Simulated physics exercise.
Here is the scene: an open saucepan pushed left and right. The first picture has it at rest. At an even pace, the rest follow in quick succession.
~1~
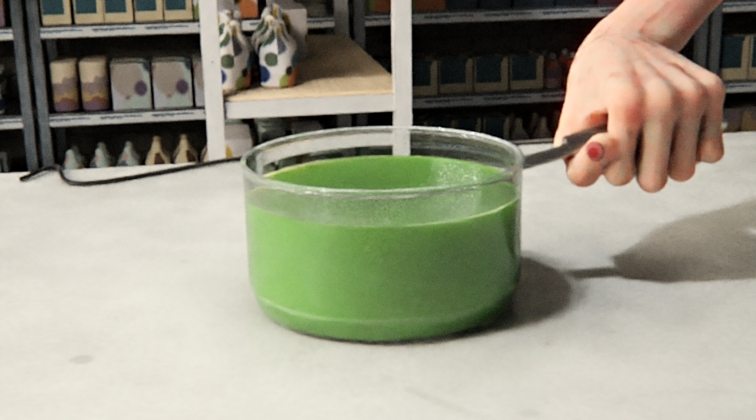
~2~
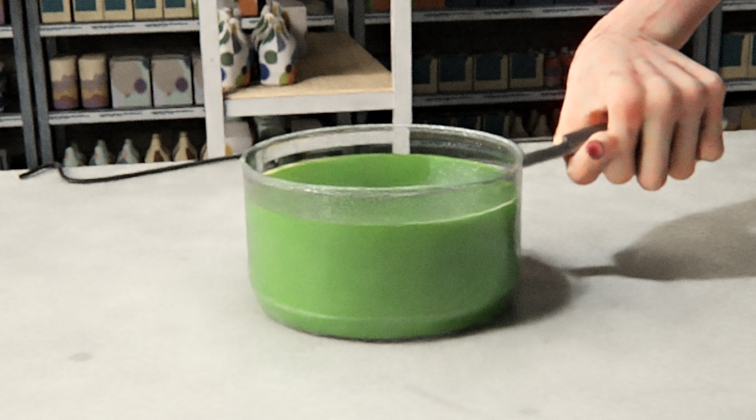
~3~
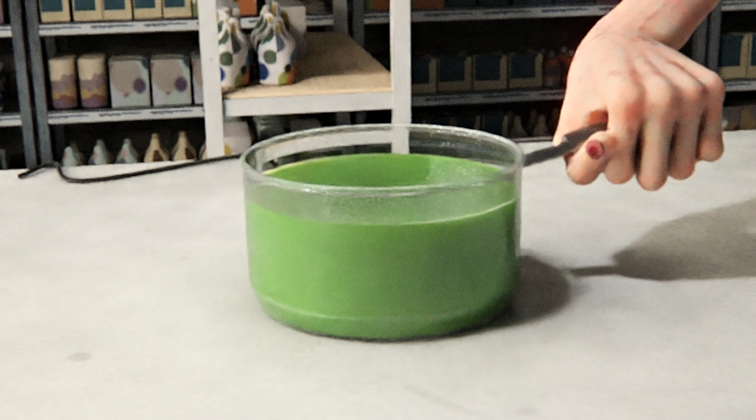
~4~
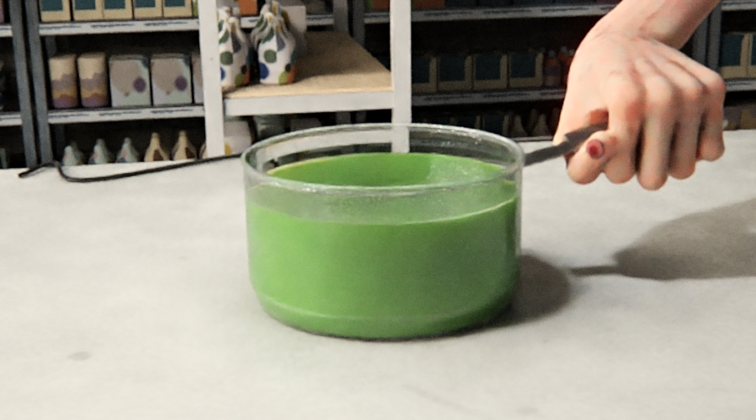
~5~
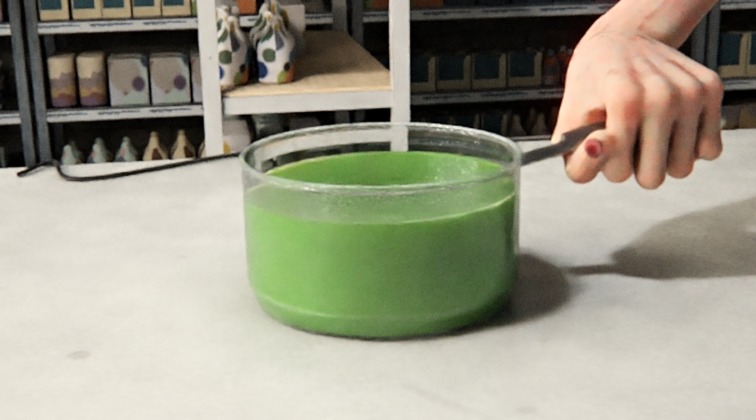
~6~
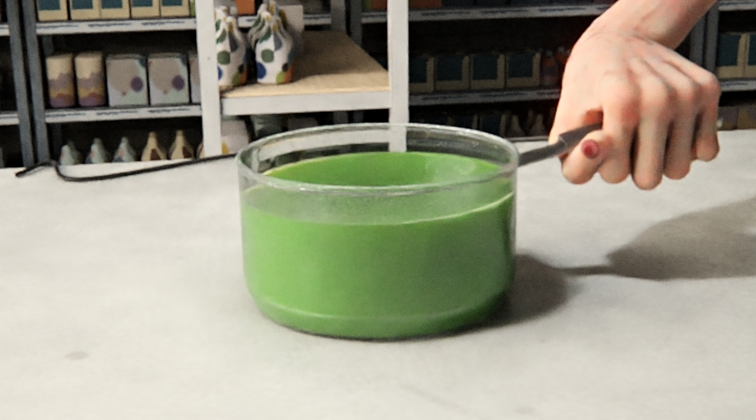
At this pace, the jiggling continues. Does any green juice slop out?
I expect the liquid will be kept in at this rate.
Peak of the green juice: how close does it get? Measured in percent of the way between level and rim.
Peak: Around 40 percent.
Soon after, the highest wave so far stays far below the rim.
Later, the highest wave so far climbs under half way to the rim.
In the end, the highest wave so far climbs under half way to the rim; nothing has left it.
